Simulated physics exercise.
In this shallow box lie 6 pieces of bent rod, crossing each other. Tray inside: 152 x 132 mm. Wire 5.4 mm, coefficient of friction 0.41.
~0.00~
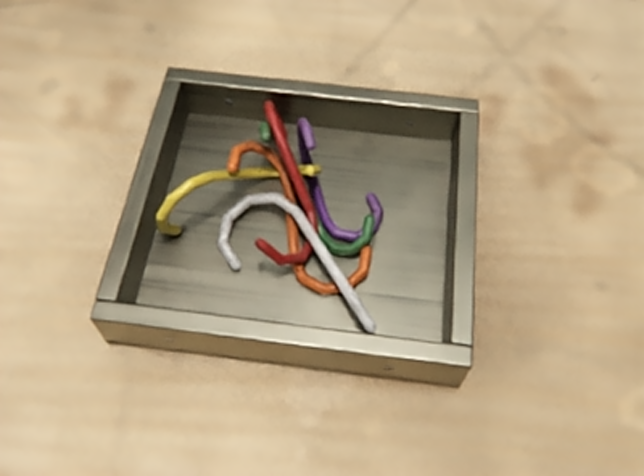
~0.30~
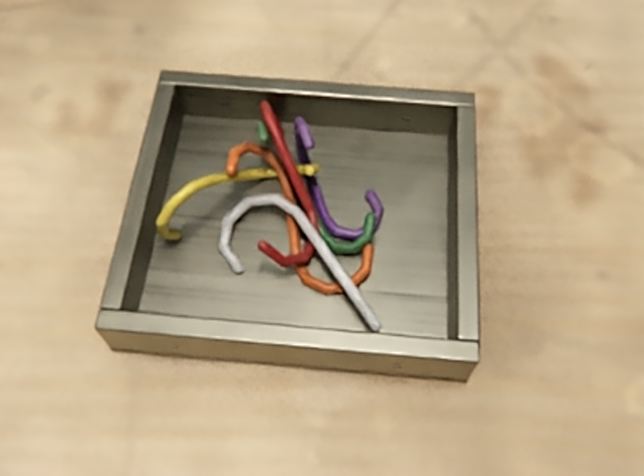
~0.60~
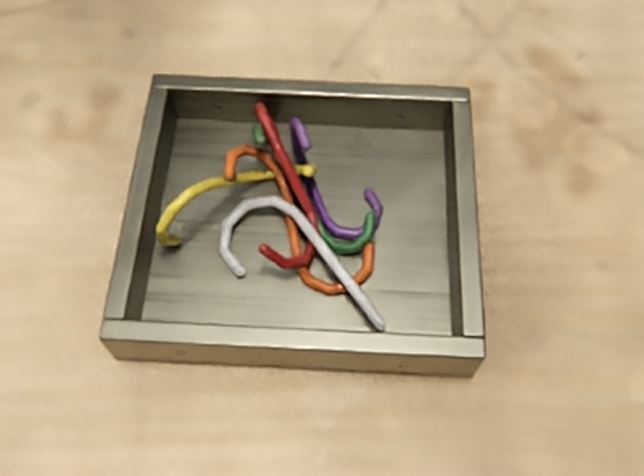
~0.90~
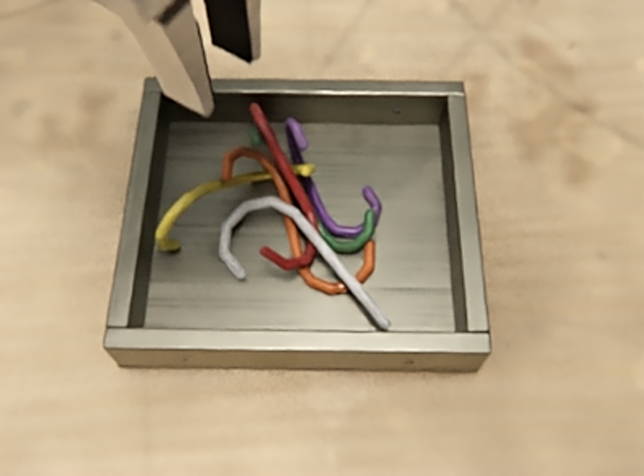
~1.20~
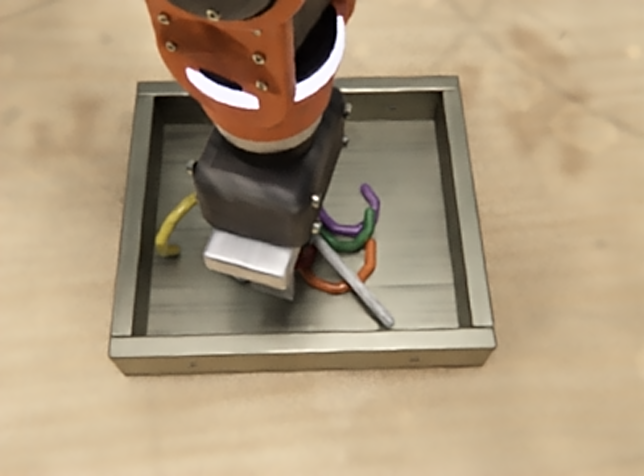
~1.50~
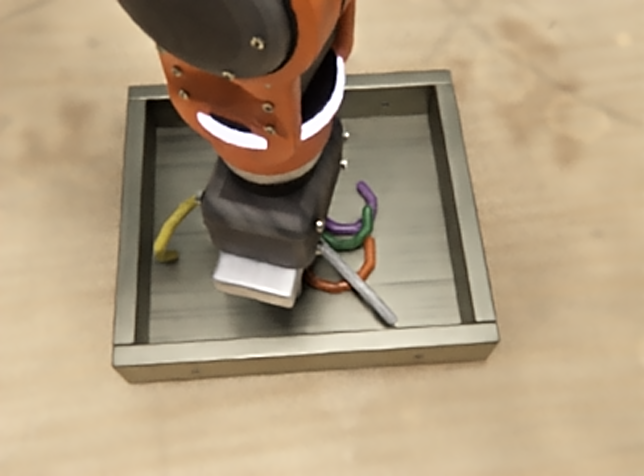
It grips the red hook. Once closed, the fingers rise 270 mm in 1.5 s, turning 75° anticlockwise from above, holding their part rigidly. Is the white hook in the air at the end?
The white hook ends down.
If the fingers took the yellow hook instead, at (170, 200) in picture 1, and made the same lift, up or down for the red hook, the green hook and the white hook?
Red hook up, green hook down, white hook hangs on.
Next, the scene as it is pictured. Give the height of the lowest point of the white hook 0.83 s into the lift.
About 10 mm.
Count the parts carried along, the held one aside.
The count is 0.
By 1.95 s, lowest point more than 20 mm over the tray floor, red hook 58 mm.
By 2.33 s, lowest point more than 20 mm over the tray floor, red hook 159 mm.
By 3.00 s, lowest point more than 20 mm over the tray floor, red hook 273 mm.
Finally, hanging red hook 273 mm; the other 5 are down.
